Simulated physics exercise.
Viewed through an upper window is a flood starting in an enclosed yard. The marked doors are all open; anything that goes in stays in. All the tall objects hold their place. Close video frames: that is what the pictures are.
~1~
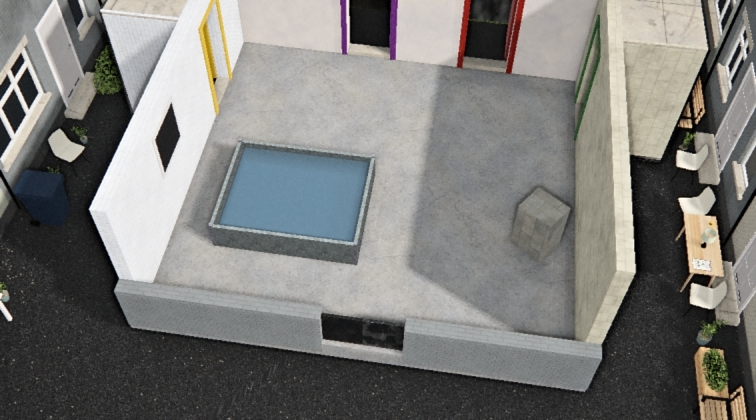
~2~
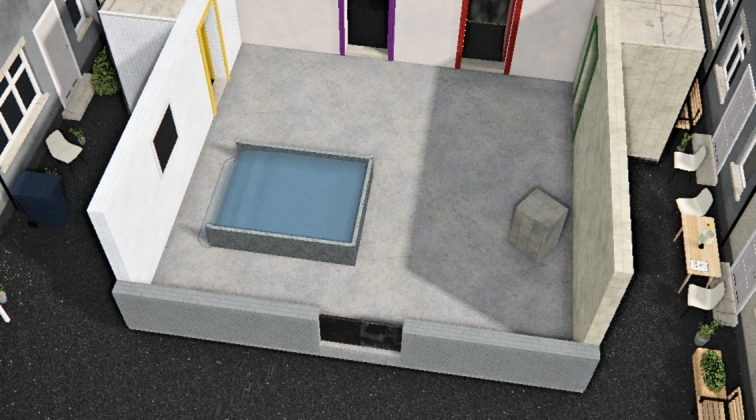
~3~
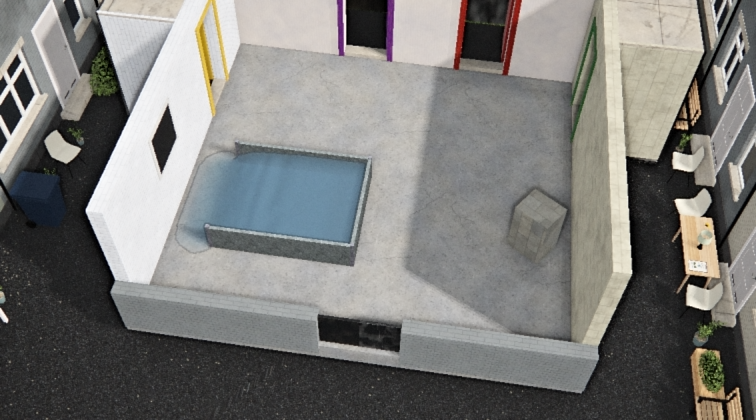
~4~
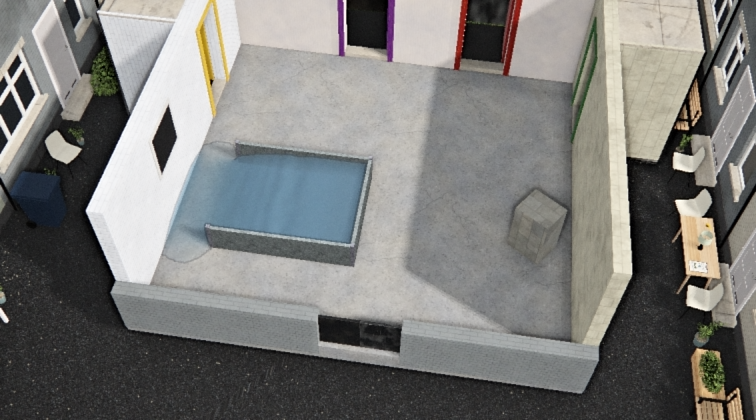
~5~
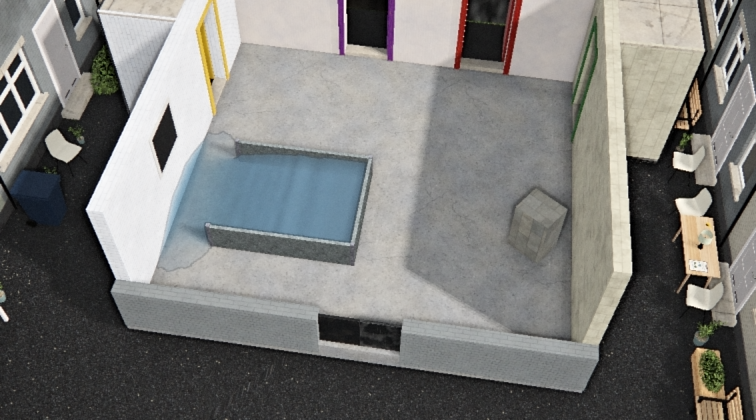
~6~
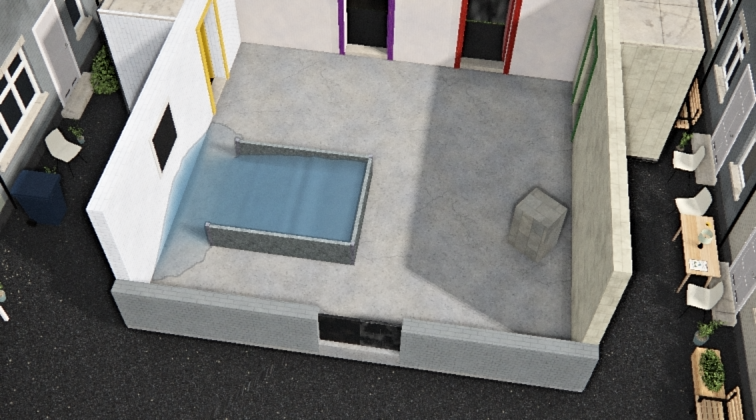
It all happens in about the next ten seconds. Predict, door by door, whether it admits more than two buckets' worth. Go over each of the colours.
At the end, the purple door stays inside what's allowed there; the yellow door stays inside what's allowed there; the green door stays inside what's allowed there; the red door stays inside what's allowed there.
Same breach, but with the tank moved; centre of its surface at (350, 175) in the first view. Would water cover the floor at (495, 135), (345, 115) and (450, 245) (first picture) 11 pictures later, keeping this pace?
Taking the three spots in turn, I'd say spared, then spared, then spared.
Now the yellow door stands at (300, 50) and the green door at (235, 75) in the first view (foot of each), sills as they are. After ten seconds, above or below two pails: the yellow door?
Here the yellow door exceeds it.
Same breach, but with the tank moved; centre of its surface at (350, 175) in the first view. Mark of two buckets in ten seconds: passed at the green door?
As far as I can tell, green stays within limits.
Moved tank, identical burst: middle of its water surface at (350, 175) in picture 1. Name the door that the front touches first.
That would be the one in yellow.
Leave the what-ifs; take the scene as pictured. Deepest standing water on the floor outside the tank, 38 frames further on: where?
That spot is close to (551, 364).
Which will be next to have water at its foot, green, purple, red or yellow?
I'd say it's the yellow one.
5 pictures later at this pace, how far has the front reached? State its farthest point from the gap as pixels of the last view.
Estimated pixel: (226, 85).
A moment on, water covers 10 % of the floor; the purple door not reached, the yellow door wet at the sill, nothing in, the green door not reached, the red door not reached.
Next, water covers 20 % of the floor; the purple door not reached, the yellow door wet at the sill, nothing in, the green door not reached, the red door not reached.
Then, water covers 40 % of the floor; the purple door wet at the sill, nothing in, the yellow door wet at the sill, nothing in, the green door not reached, the red door not reached.
Later, water covers 75 % of the floor; the purple door wet at the sill, nothing in, the yellow door under two buckets in, the green door wet at the sill, nothing in, the red door wet at the sill, nothing in.
In the end, water covers 90 % of the floor; the purple door wet at the sill, nothing in, the yellow door under two buckets in, the green door wet at the sill, nothing in, the red door wet at the sill, nothing in.
